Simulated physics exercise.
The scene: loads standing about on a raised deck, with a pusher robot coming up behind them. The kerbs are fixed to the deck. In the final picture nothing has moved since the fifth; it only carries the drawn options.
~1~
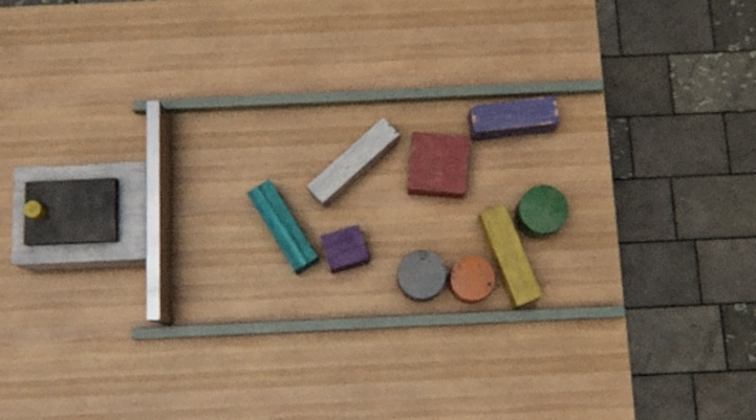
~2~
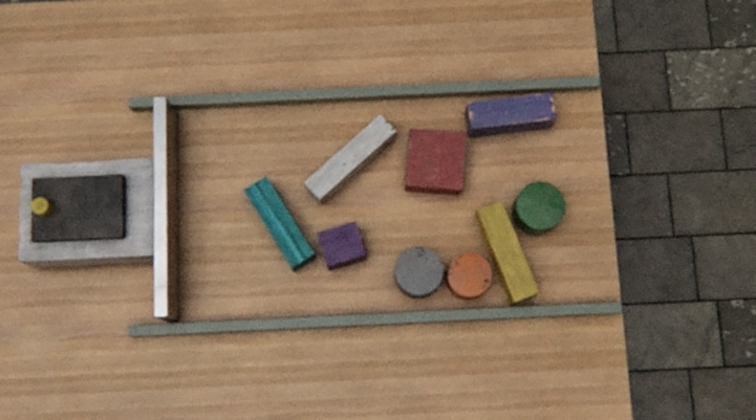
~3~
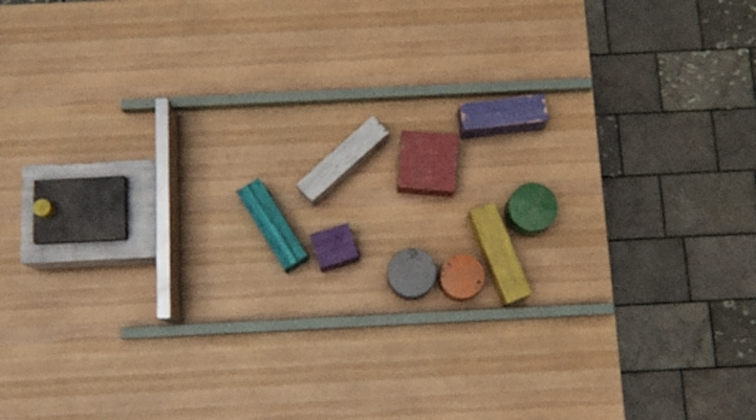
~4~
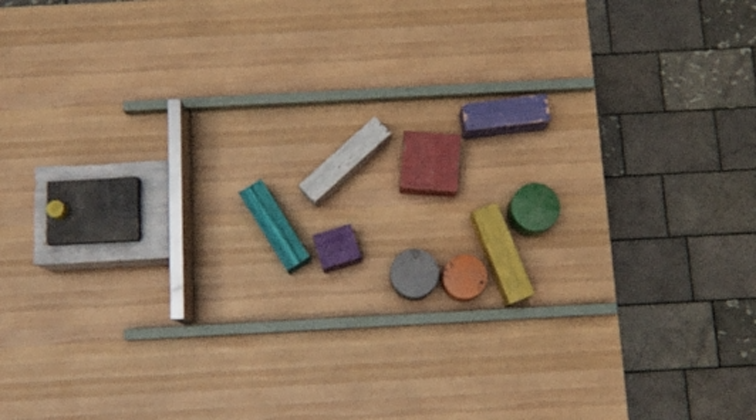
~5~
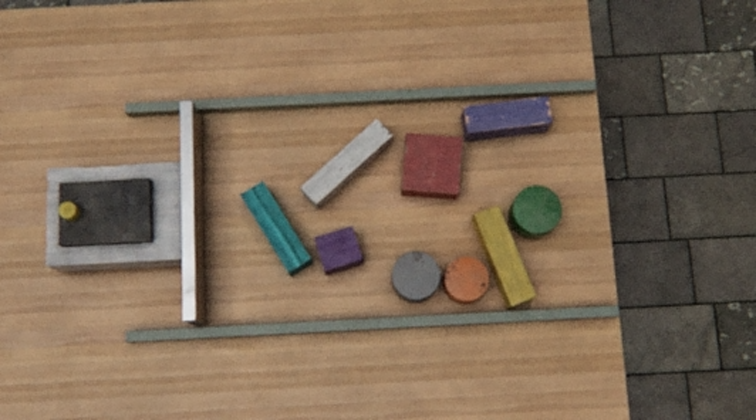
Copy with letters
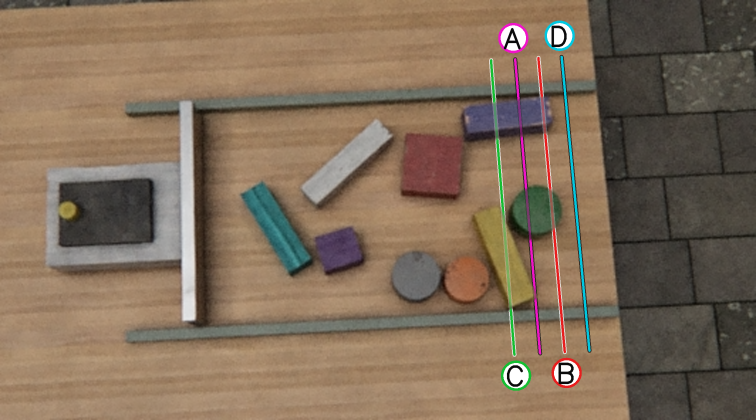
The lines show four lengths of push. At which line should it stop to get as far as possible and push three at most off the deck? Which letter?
A is the last line within the limit.
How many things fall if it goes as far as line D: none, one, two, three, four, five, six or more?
Six or more.
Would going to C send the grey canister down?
No.
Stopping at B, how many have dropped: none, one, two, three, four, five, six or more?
In all, five.
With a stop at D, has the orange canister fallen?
By then, yes.
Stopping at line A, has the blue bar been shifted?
Yes.
On the marked copy, A at (527, 202); B at (551, 200); C at (502, 203); D at (575, 199).
With A. Early on, robot (235, 206); white bar (377, 154); purple crate (367, 253).
Further on, robot (359, 199); blue bar (564, 104); green canister (552, 207).
At the end, robot (455, 194); green canister over the edge; yellow bar over the edge; three fallen.
As for the rest, B drops five; C is within the limit but short; D drops six.
